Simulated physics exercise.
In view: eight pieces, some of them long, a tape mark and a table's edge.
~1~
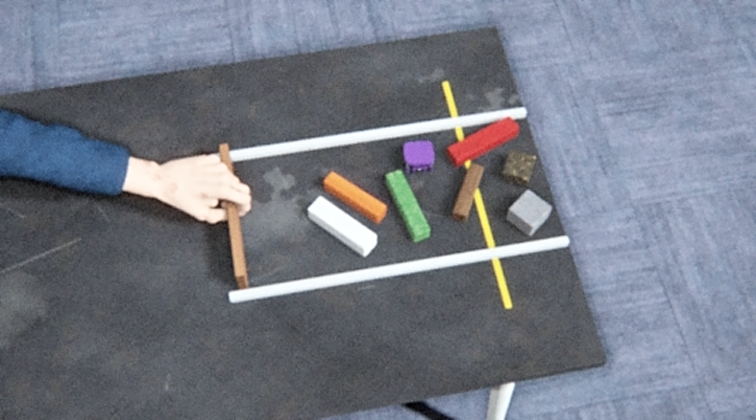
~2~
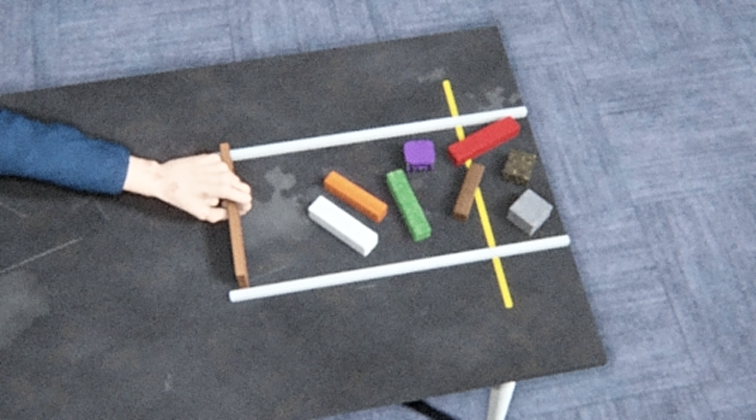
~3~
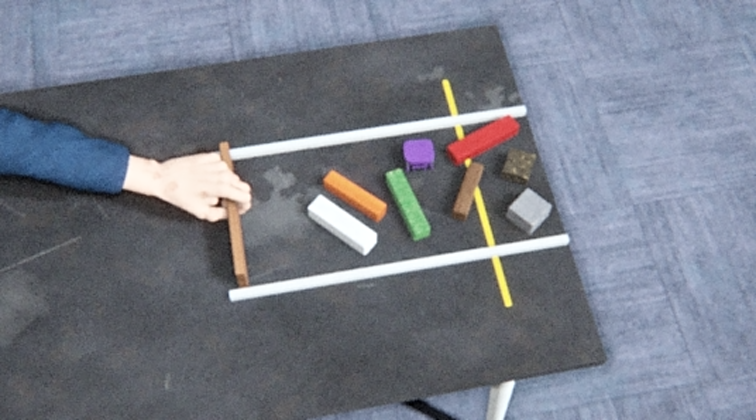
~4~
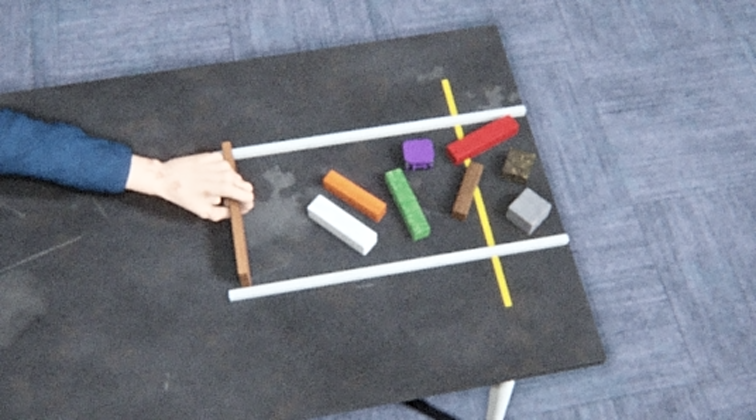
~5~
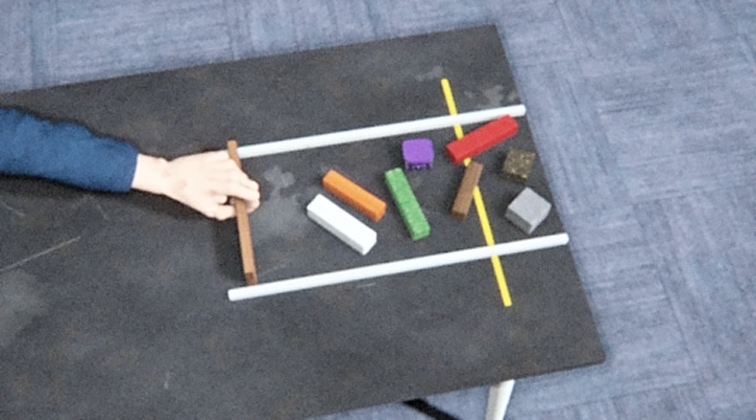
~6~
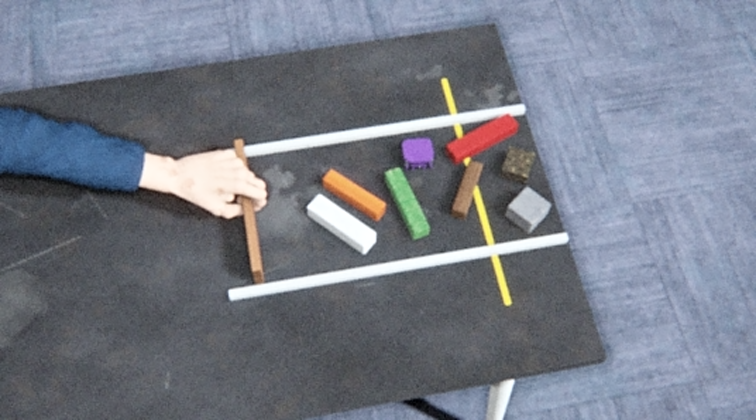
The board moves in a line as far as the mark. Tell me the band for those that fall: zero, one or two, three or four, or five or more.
Here the number that fall off is one or two.
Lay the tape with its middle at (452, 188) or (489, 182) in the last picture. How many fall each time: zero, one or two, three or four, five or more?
One after another: None; three or four.
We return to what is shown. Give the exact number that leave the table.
In all, 2 of them.
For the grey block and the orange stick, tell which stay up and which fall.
The grey block is kept; the orange stick remains up.
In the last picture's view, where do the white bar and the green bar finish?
The white bar at (492, 209), the green bar at (520, 181).
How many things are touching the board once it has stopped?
The number is 2.
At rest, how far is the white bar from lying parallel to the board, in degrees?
Roughly 0° out of line.
Soon after, none off yet; black block at rest near (517, 165); grey block at rest near (528, 210); red stick at rest near (482, 139).
After that, none off yet; black block at rest near (517, 165); grey block at rest near (528, 210); red stick at rest near (483, 138).
In the end, the number that fall off is one or two; gone, red stick and black block.
